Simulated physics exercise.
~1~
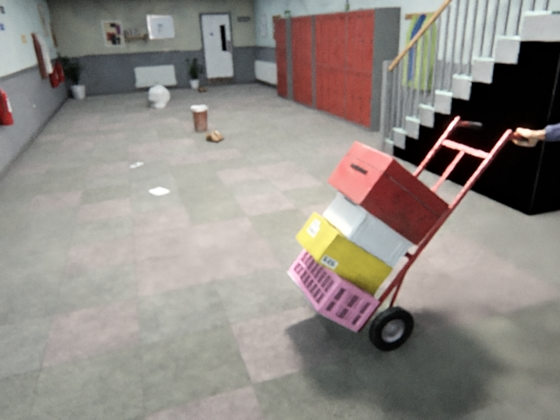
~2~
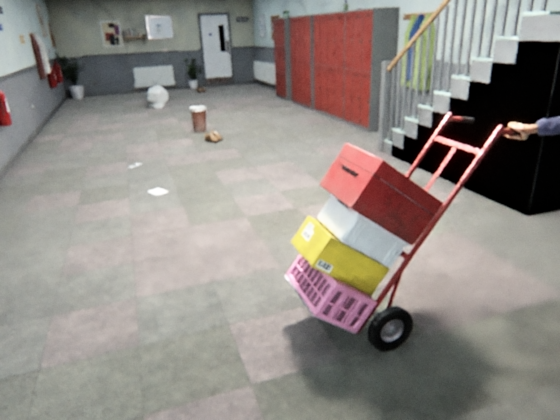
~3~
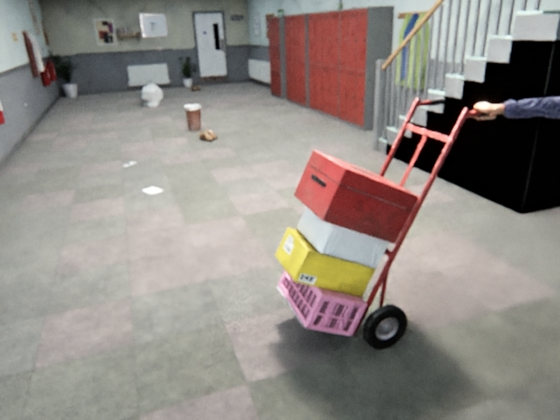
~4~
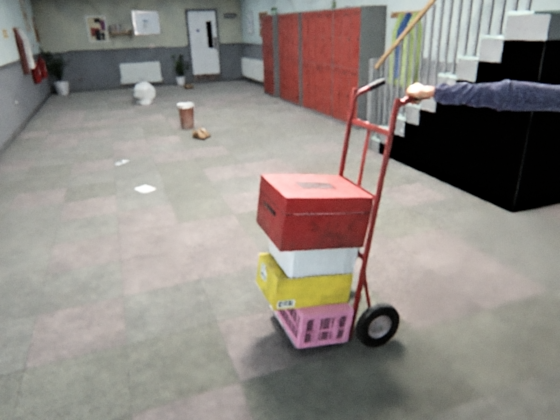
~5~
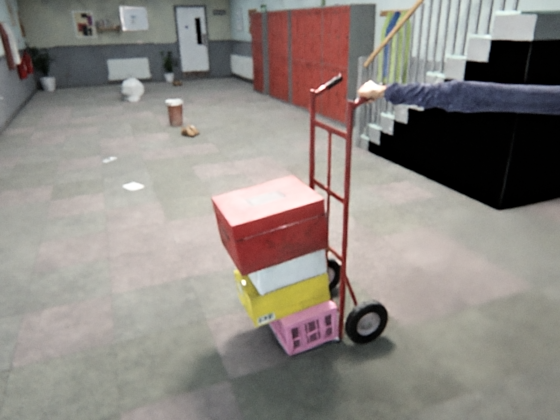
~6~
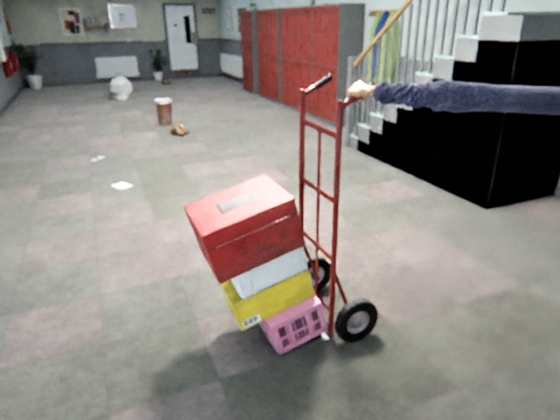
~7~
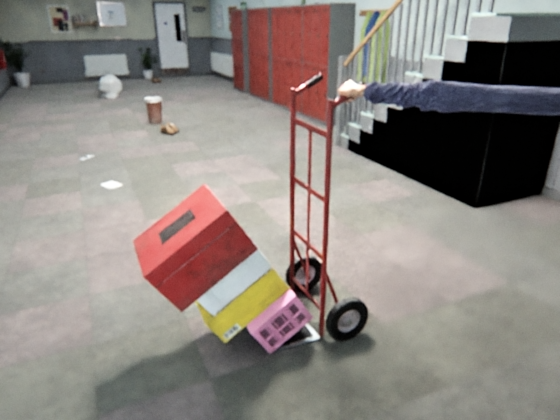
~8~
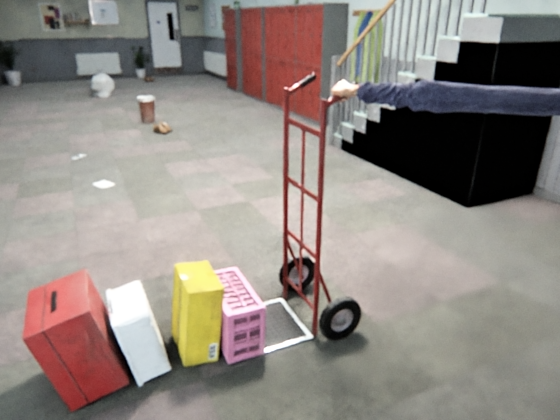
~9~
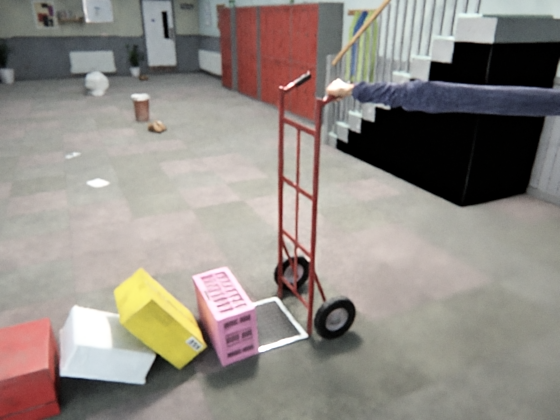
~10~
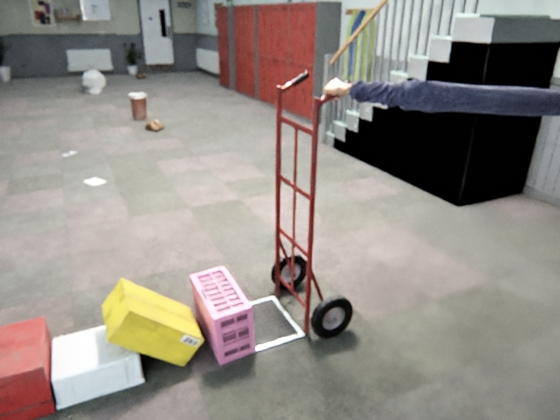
In a wide hallway with a grey tiled floor, seen from slightly above, red lockers stand at the back and a staircase rises on the right. An arm reaching in from the right holds a tilted red hand truck stacked with a pink crate, a yellow parcel, a white tote and a red toolbox on top. The hand swings the truck upright, and the stack leans away to the left. The load topples off leftward, spreading across the floor. The truck stands upright, with the pink crate tipped over by its plate and the yellow, white and red boxes lying in a row to the left.
